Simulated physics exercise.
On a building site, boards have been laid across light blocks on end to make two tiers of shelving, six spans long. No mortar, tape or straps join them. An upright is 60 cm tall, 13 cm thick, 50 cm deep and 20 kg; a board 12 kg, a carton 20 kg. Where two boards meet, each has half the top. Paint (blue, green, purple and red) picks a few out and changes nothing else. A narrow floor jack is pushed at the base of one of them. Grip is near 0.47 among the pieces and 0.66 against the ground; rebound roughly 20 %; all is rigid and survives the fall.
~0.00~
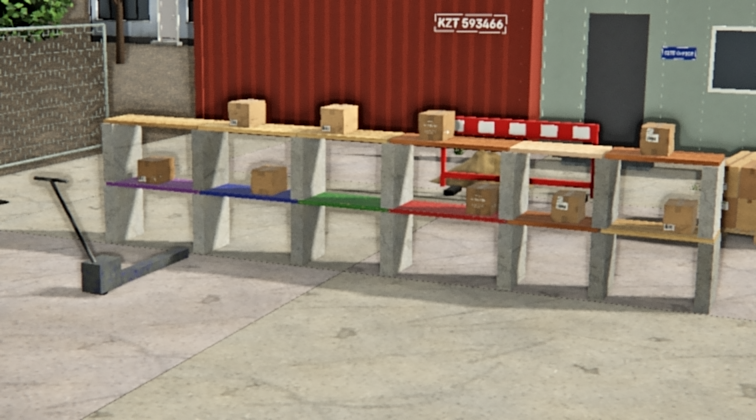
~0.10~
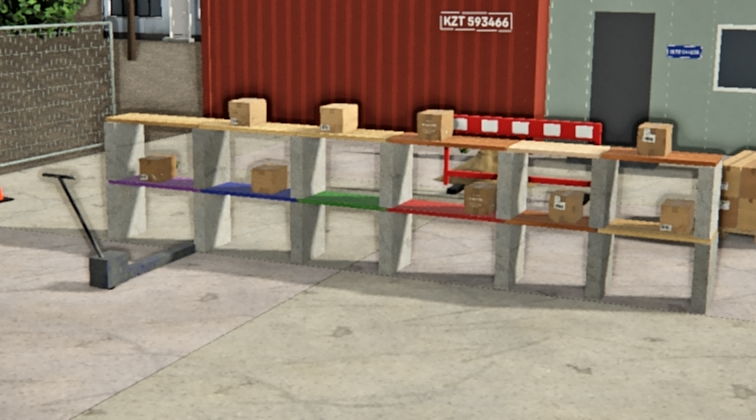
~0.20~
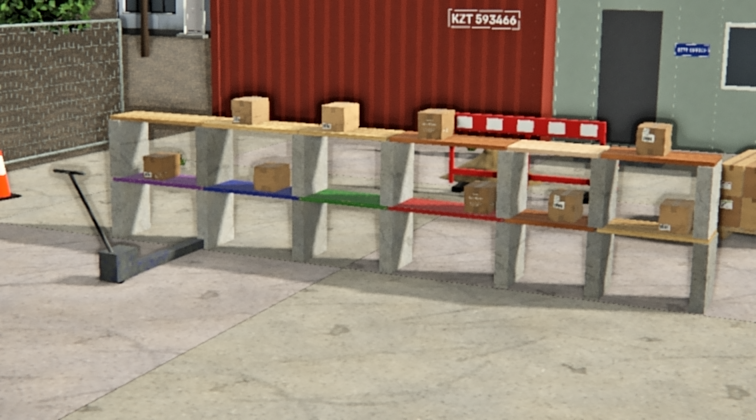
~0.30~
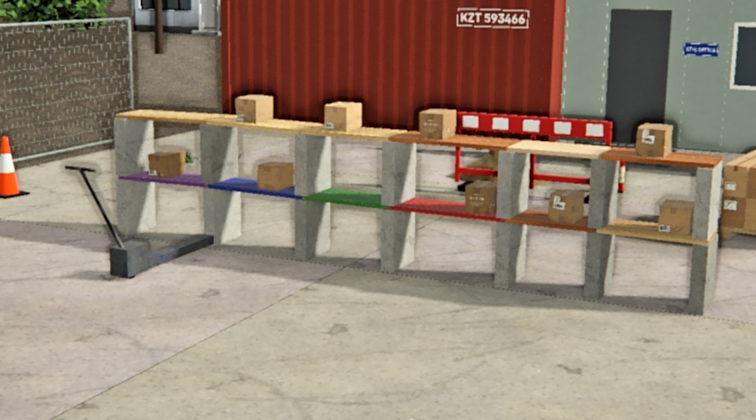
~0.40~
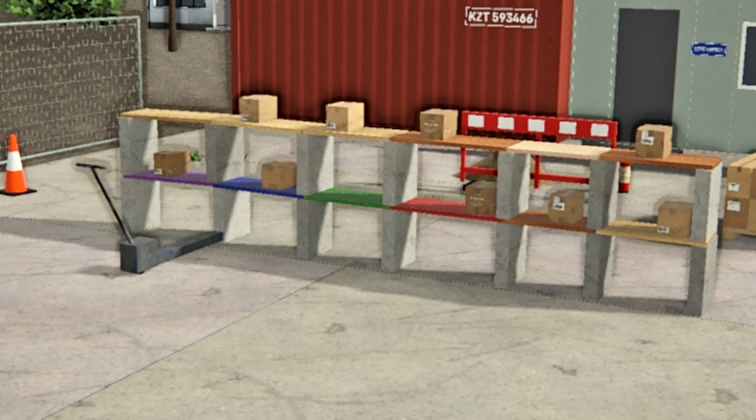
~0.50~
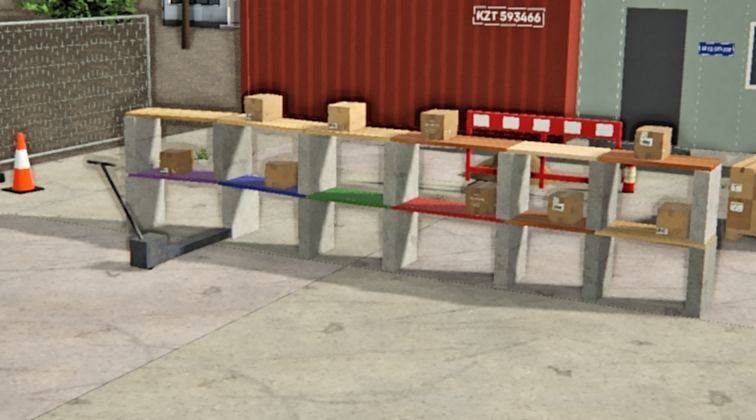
A low black floor jack with an upright handle slid slowly rightward at the left end of a two-tier block-and-board shelf holding cardboard boxes, and the purple and blue boards shifted slightly right.
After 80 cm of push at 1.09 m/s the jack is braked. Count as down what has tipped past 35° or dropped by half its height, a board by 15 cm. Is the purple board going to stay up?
It drops.
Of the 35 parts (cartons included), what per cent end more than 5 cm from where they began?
Shifted: 30 per cent.
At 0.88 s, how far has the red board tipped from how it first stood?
About 0°.
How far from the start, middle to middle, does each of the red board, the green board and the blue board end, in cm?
Moved: Red 0, green 0, blue 30.
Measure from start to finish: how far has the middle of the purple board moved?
About 65 cm.
By 0.88 s, none of the 35 pieces down, 10 disturbed; purple board tilted 5°; blue board moved 22 cm.
By 1.54 s, 4 of the 35 pieces down; purple board tilted 29°, 31 cm lower; blue board moved 29 cm.
When it is over (2.8 s), 5 of the 35 pieces down; purple board tilted 9°, 51 cm lower; blue board moved 29 cm; green board unmoved. In pixels of the last frame, middles, purple board near (167, 215), blue board near (284, 182).
